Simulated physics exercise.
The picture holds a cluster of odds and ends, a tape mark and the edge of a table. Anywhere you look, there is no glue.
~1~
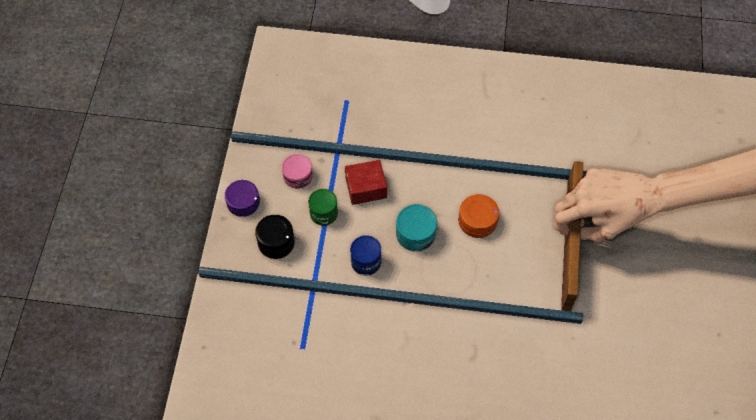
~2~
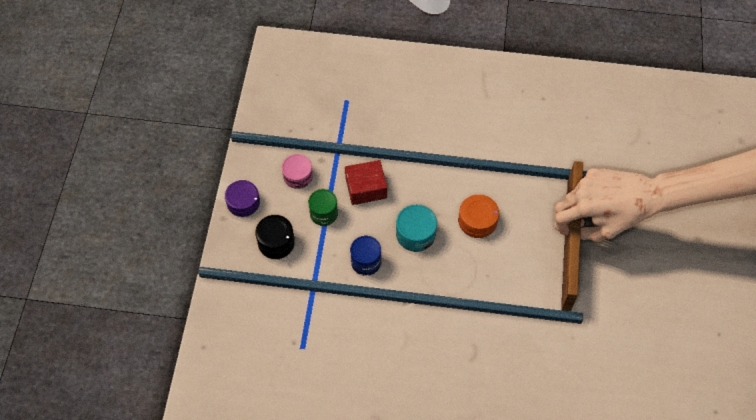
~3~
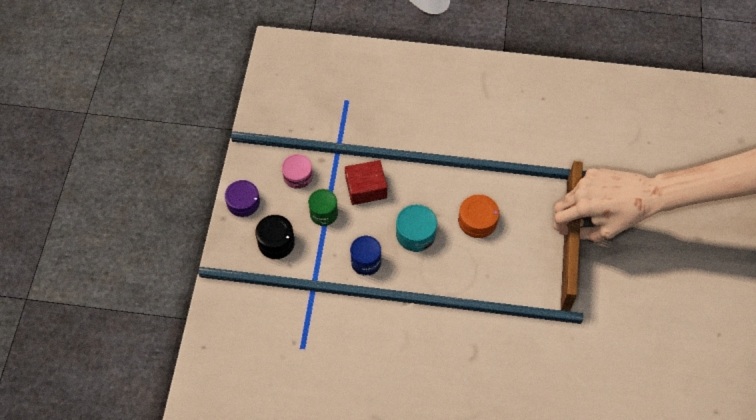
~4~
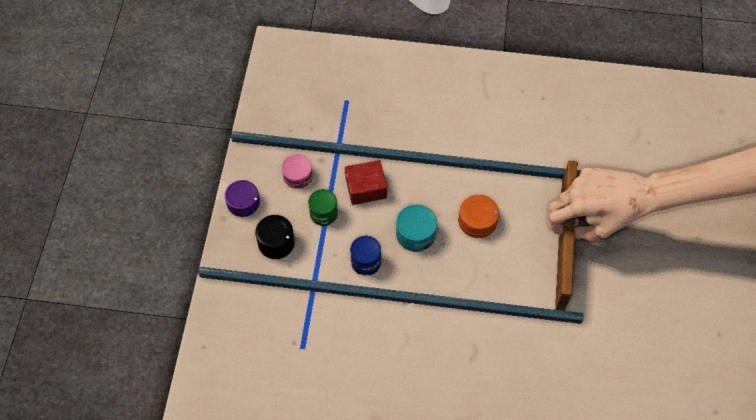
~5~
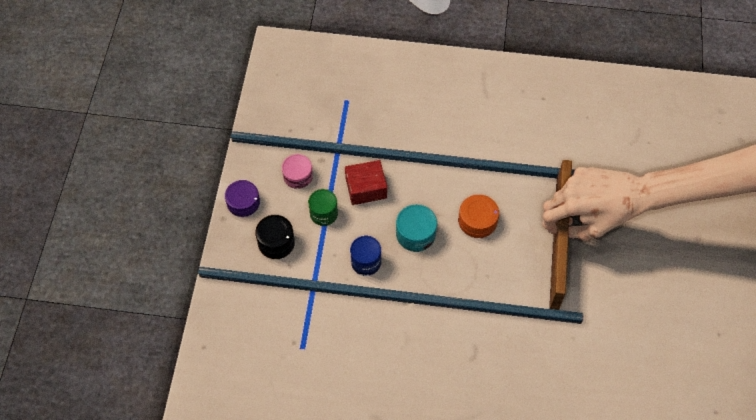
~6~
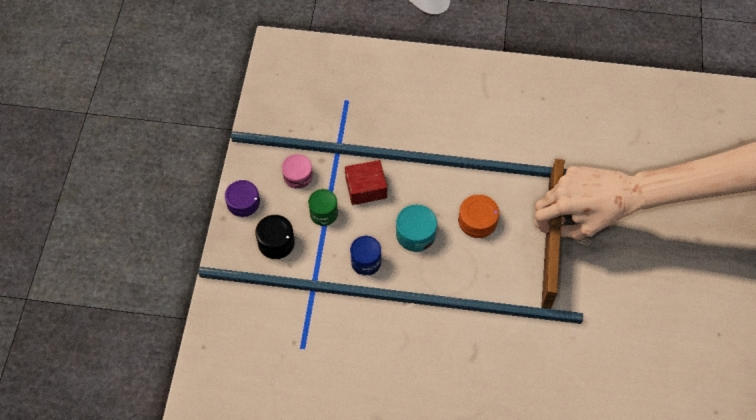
A hand held a wooden board still between two rails on a table, then slid it slightly left, while the colourful lids and tubs and the red block around the blue tape stayed put.
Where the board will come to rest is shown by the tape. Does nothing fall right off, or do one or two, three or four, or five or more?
Count them up and nothing's fallen, not one.
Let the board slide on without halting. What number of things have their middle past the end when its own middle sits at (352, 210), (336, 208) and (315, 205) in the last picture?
0, 0, 0.
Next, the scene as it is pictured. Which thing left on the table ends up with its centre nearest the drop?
The purple lid winds up nearest.
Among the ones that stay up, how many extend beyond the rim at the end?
That adds up to 0.
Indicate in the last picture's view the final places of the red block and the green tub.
Red block at (317, 163), green tub at (278, 208).
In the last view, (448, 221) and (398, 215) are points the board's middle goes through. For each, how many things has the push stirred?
First 2, after that 4.
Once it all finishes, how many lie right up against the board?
Number: 4.
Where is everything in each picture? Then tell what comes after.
In the first frame, purple lid (242, 198); black lid (275, 237); pink tub (297, 171); board (572, 235); tape (326, 216).
In the second frame, black lid (275, 237); red block (366, 183).
In the third frame, pink tub (297, 172); turquoise tub (416, 228).
In the fourth frame, purple lid (242, 199); orange lid (479, 216).
In the fifth frame, black lid (275, 237); blue tub (366, 256).
In the sixth frame, purple lid (242, 199); black lid (275, 237); pink tub (297, 172); board (553, 233); tape (326, 216).
Soon after, none off yet; purple lid at rest near (242, 199); black lid at rest near (275, 237); pink tub at rest near (297, 172).
In the end, the number that fall off is zero.
